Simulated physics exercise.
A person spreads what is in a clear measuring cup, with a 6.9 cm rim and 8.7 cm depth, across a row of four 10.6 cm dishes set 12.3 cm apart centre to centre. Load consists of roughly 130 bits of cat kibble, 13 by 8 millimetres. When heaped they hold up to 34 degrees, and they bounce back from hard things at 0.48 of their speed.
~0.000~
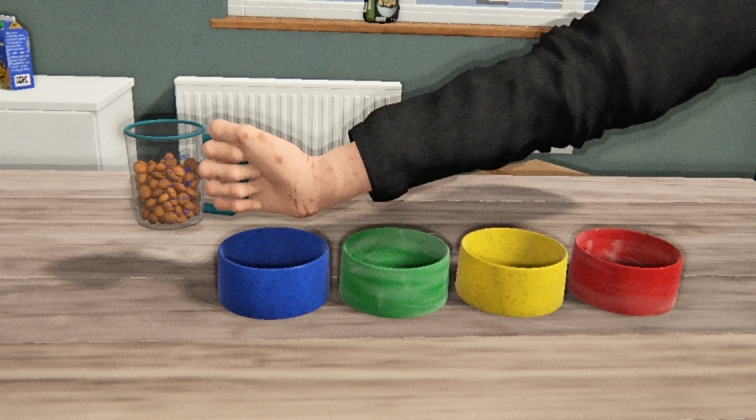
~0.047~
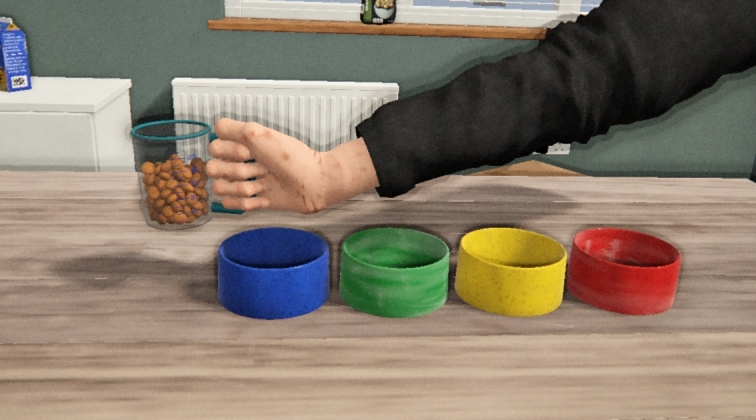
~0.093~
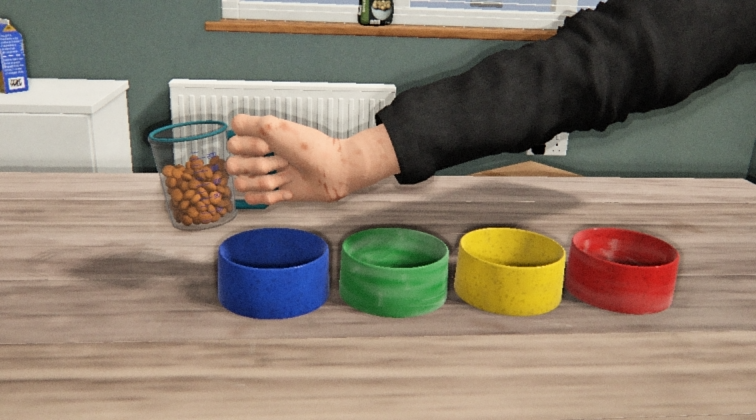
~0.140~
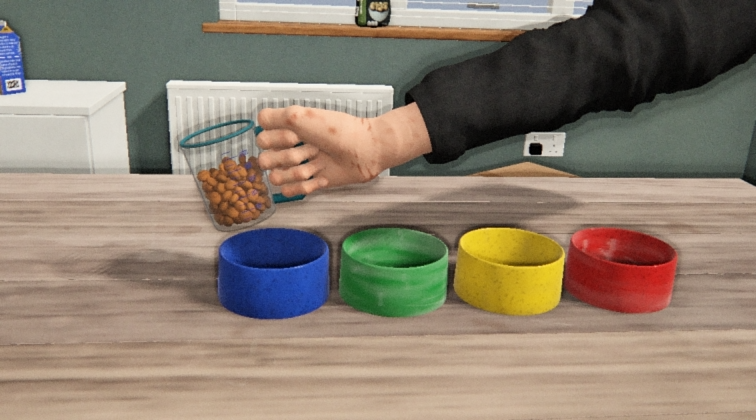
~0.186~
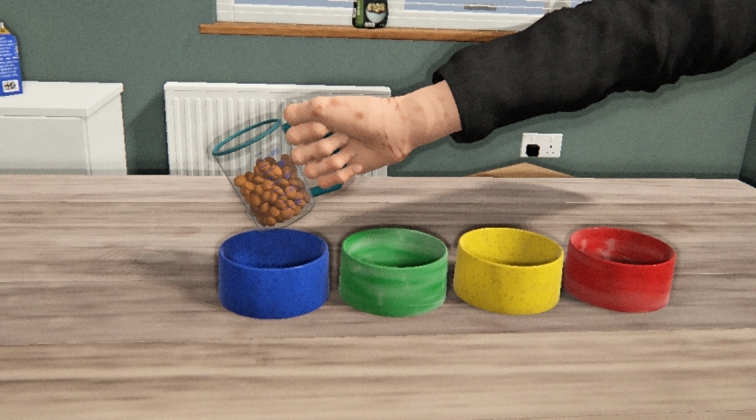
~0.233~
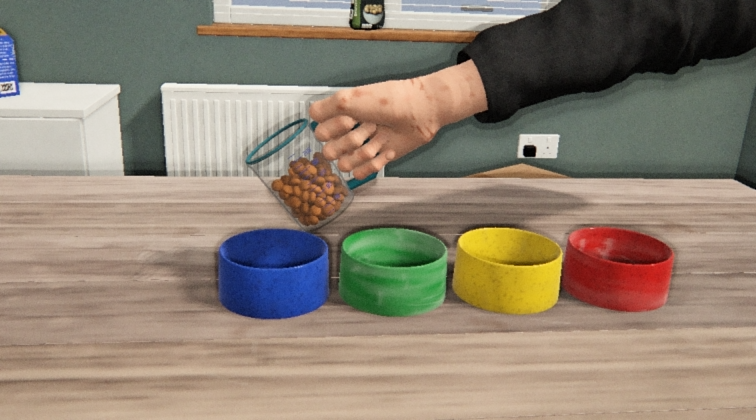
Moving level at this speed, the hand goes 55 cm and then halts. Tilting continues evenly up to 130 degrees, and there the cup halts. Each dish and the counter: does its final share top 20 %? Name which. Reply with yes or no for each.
Red: Yes, blue: No, green: No, yellow: No, counter: Yes.
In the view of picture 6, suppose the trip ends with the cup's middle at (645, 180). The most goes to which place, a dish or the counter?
Result: Biggest portion at red.
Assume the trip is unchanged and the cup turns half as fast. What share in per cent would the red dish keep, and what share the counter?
Shares - red: 70, counter: 30.
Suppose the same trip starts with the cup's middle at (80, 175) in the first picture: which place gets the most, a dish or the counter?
Red.
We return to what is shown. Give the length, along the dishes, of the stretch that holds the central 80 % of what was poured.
I'd estimate close to 12 cm.
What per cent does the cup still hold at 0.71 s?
Roughly 80 per cent, I'd say.
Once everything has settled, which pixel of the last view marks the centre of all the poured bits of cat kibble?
About (636, 281).
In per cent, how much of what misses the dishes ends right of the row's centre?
100 per cent.
Then, at 0.52 s, tilt 93 degrees; cup holds 100 %.
After 0.71 s, tilt 128 degrees; cup holds 80 %, red 15 %, yellow 5 %.
After 1.02 s, tilt 130 degrees; cup holds 15 %, red 50 %, yellow 5 %.
In the end, at 1.8 s, red 60 %, blue 0 %, green 0 %, yellow 5 %, counter 35 %.
